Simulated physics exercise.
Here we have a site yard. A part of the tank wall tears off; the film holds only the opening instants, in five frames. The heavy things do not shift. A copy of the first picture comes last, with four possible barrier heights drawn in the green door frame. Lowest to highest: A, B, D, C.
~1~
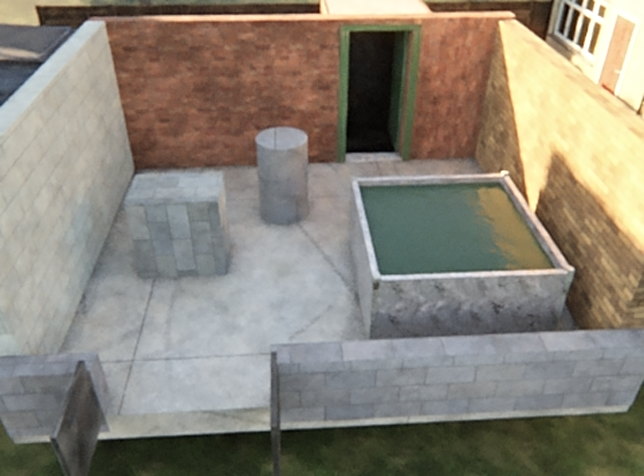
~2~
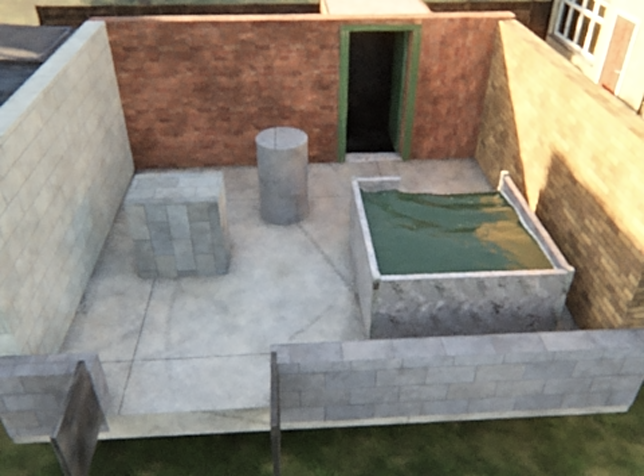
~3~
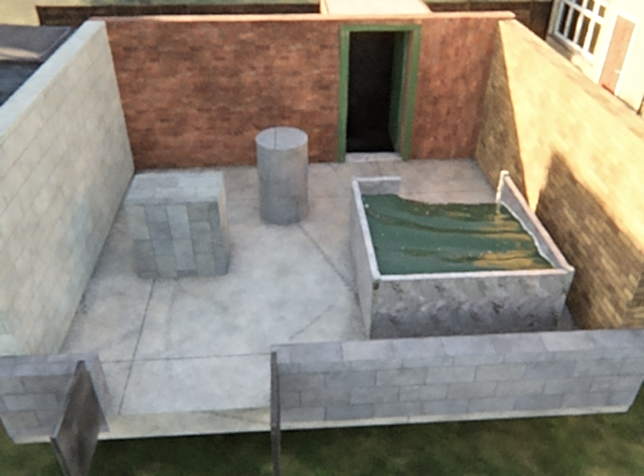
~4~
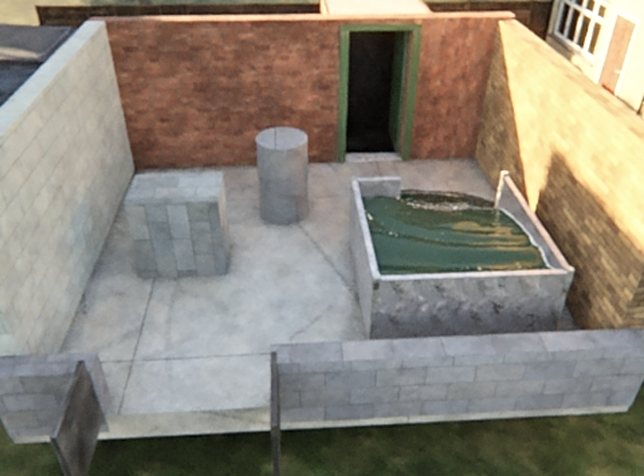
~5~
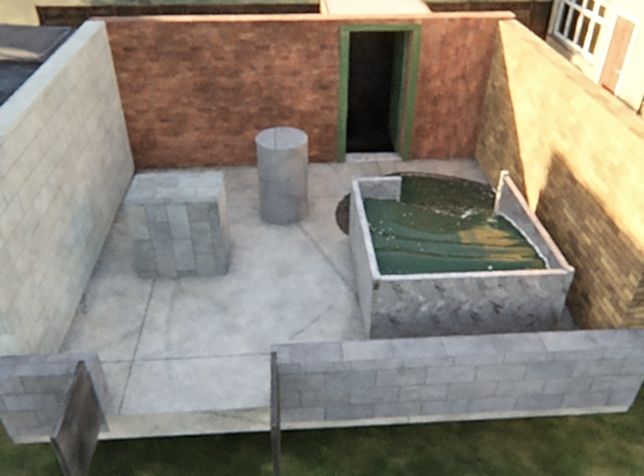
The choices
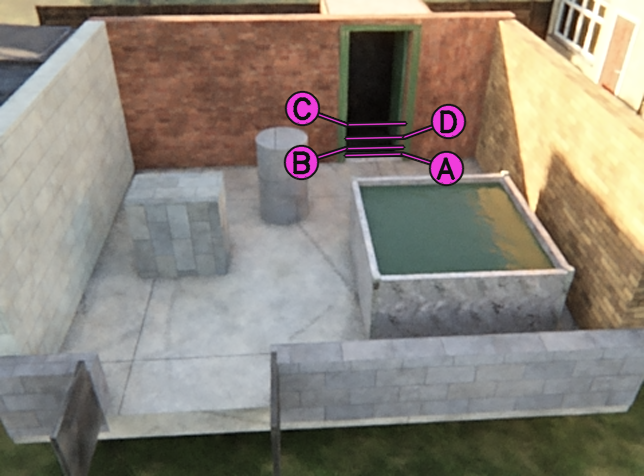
Green water in a raised stone tank sloshed and rippled as part of the tank's back wall went missing, then a dark wet patch spread across the paved yard behind it, near the green doorway.
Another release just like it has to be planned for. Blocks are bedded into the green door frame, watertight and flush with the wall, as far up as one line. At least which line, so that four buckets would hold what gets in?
The answer is height D.
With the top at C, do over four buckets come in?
No.
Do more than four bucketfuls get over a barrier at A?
Yes, it does.
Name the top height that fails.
It is B.
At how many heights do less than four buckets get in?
Two of them.
In magenta, A at (374, 154); B at (374, 147); C at (376, 124); D at (375, 137); from the bottom up A, B, D, C.
Choosing A, dozens of bucketfuls pour in.
Choosing B, about 15 bucketfuls get in.
Choosing C, nothing gets over.
Choosing D, a bucket or two gets in.
